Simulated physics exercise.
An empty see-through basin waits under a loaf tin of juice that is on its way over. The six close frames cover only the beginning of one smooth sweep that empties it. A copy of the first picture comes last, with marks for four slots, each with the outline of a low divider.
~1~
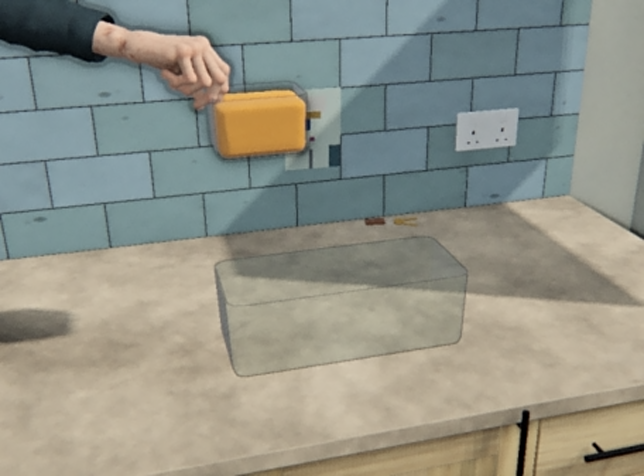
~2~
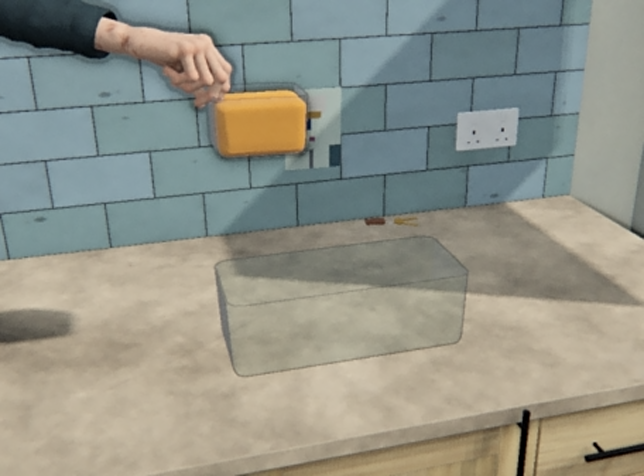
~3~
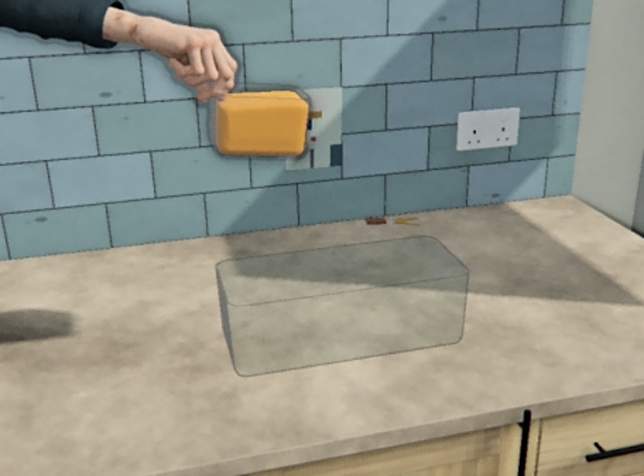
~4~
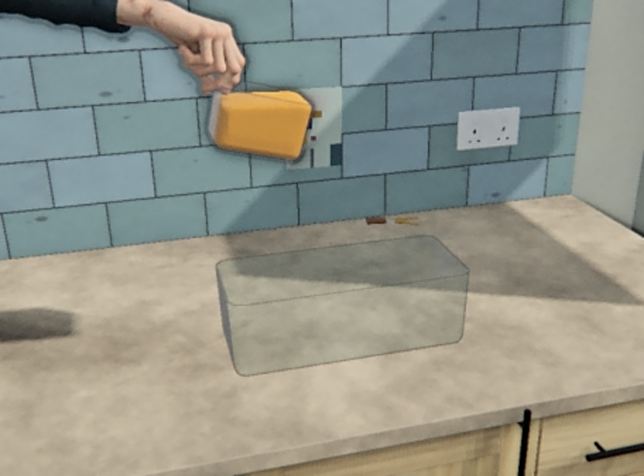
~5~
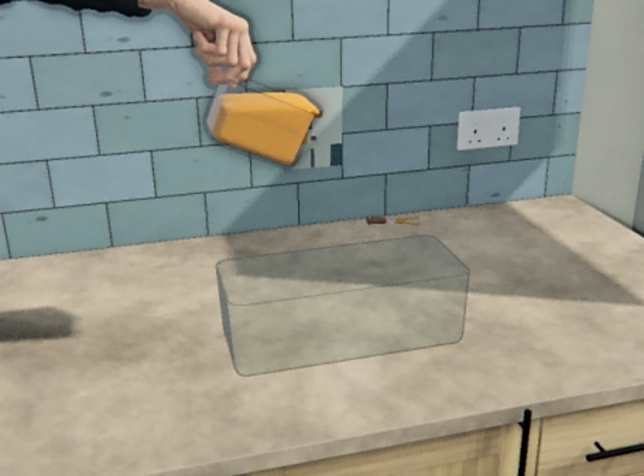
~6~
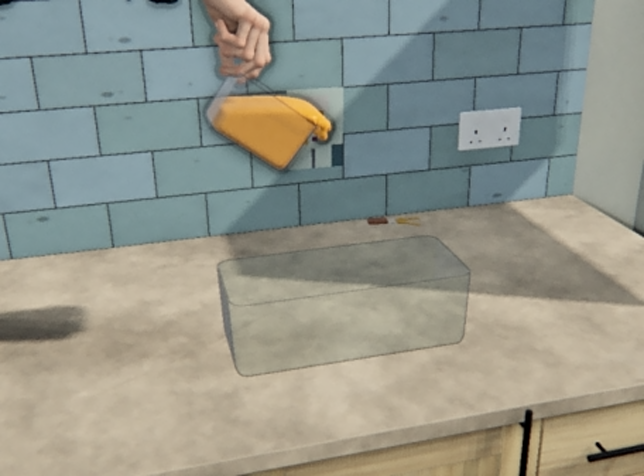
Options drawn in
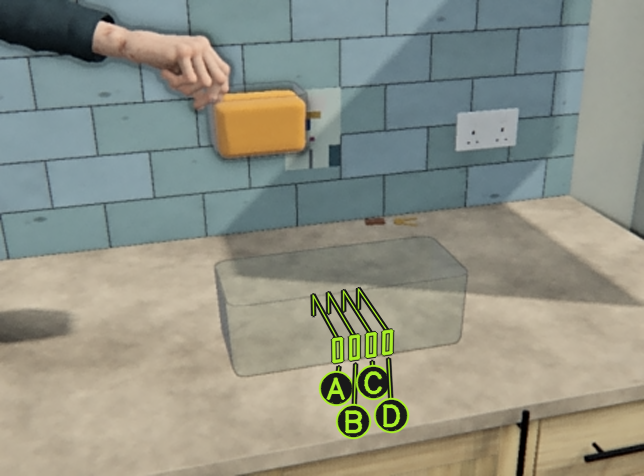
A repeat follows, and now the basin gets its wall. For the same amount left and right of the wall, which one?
Best: D.
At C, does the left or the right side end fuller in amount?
More ends on the right.
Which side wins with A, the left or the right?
The right one.
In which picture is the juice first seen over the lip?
Picture 5.
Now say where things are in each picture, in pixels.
In the first frame, upright, lip at (299, 87); basin from (233, 375) to (460, 339); nothing has left yet.
In the second frame, upright, lip at (300, 88); nothing has left yet.
In the third frame, tipped about 7°, lip at (303, 92); nothing has left yet.
In the fourth frame, tipped about 15°, lip at (306, 98); nothing has left yet.
In the fifth frame, tipped about 25°, lip at (309, 107); juice is over the lip, down to (309, 107).
In the sixth frame, tipped about 38°, lip at (311, 118); juice is over the lip, down to (316, 132).
On the marked copy, A at (338, 366); B at (355, 364); C at (372, 361); D at (388, 359).
For position A, about 11 % ends left of the wall and 86 % right of it; 3 % is lost outside.
For position B, about 20 % ends left of the wall and 76 % right of it; 3 % is lost outside.
For position C, about 30 % ends left of the wall and 68 % right of it.
For position D, about 51 % ends left of the wall and 46 % right of it; 3 % is lost outside.
